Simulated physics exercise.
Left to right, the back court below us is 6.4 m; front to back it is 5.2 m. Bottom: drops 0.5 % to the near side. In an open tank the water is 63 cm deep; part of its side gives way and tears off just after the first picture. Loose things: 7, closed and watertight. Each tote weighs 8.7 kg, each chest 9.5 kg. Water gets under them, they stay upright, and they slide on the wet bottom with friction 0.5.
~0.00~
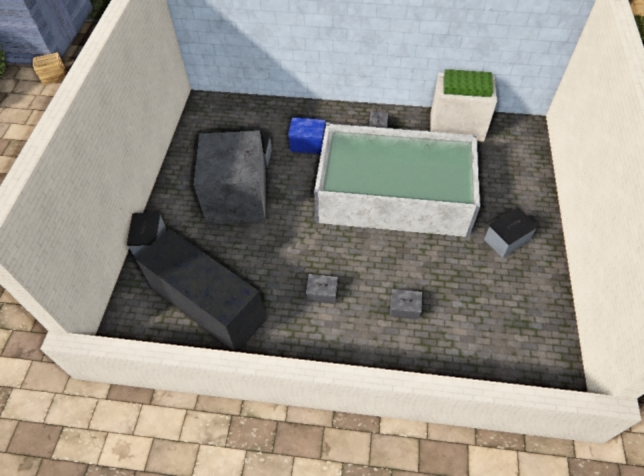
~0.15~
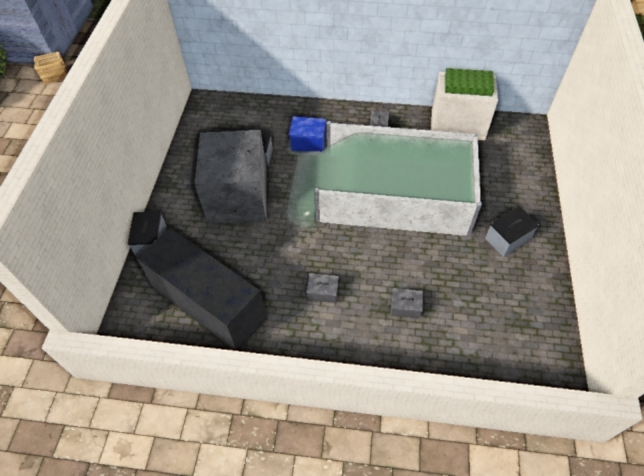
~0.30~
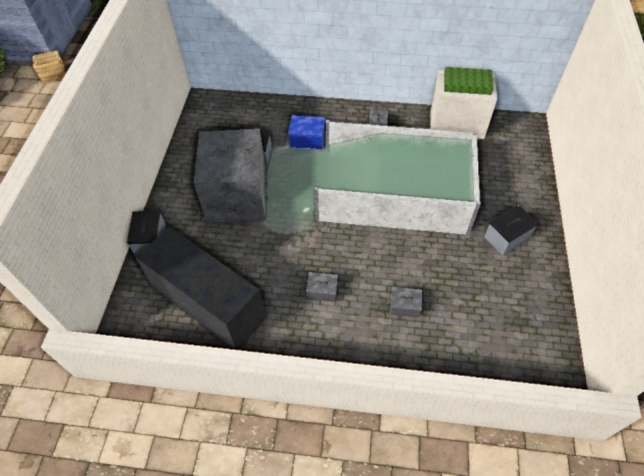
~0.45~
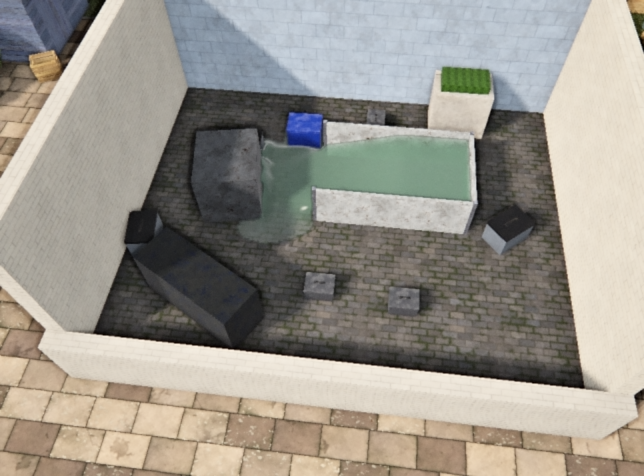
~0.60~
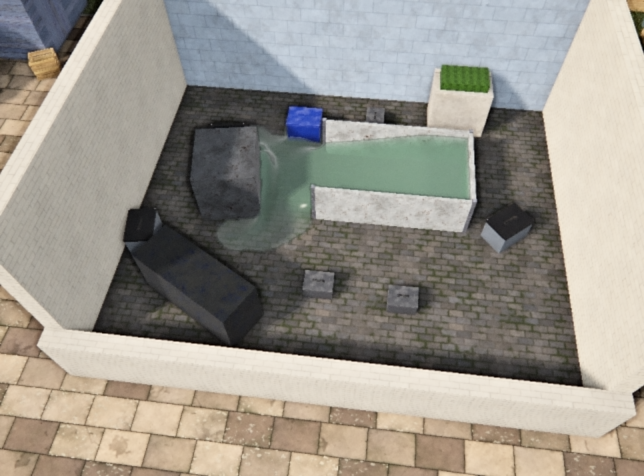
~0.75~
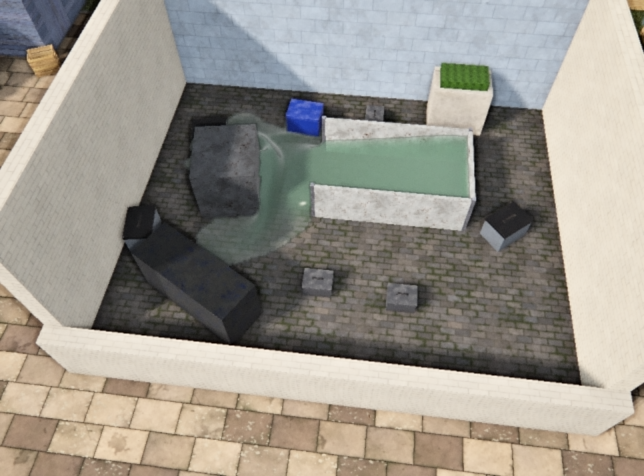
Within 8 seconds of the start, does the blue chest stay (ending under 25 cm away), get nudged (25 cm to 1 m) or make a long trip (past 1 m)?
It'll be somewhat displaced.
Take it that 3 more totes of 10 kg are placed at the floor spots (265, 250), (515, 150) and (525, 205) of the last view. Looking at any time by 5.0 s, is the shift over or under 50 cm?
First beyond, then within, then within.
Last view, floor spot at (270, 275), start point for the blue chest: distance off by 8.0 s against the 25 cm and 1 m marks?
By that time it is swept a long way.
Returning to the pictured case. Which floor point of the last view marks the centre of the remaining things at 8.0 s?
Mean position approx. (365, 227).
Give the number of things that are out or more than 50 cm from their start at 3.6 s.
Answer: 3.
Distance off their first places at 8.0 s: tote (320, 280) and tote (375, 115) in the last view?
Taken in order, the shifts are 200 cm and 50 cm.
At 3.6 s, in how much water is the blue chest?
Somewhere close to 2 cm.
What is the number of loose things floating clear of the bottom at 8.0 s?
Tally: 3 of them.
After 1.6 s the blue chest is near (307, 102), 0.4 m from its start, aground; 1 afloat.
After 3.6 s the blue chest is near (340, 105), 0.7 m from its start, aground; 1 afloat.
After 5.6 s the blue chest is near (357, 119), 0.9 m from its start, afloat; 3 afloat.
After 8.0 s the blue chest is near (335, 115), 0.5 m from its start, afloat; 3 afloat.
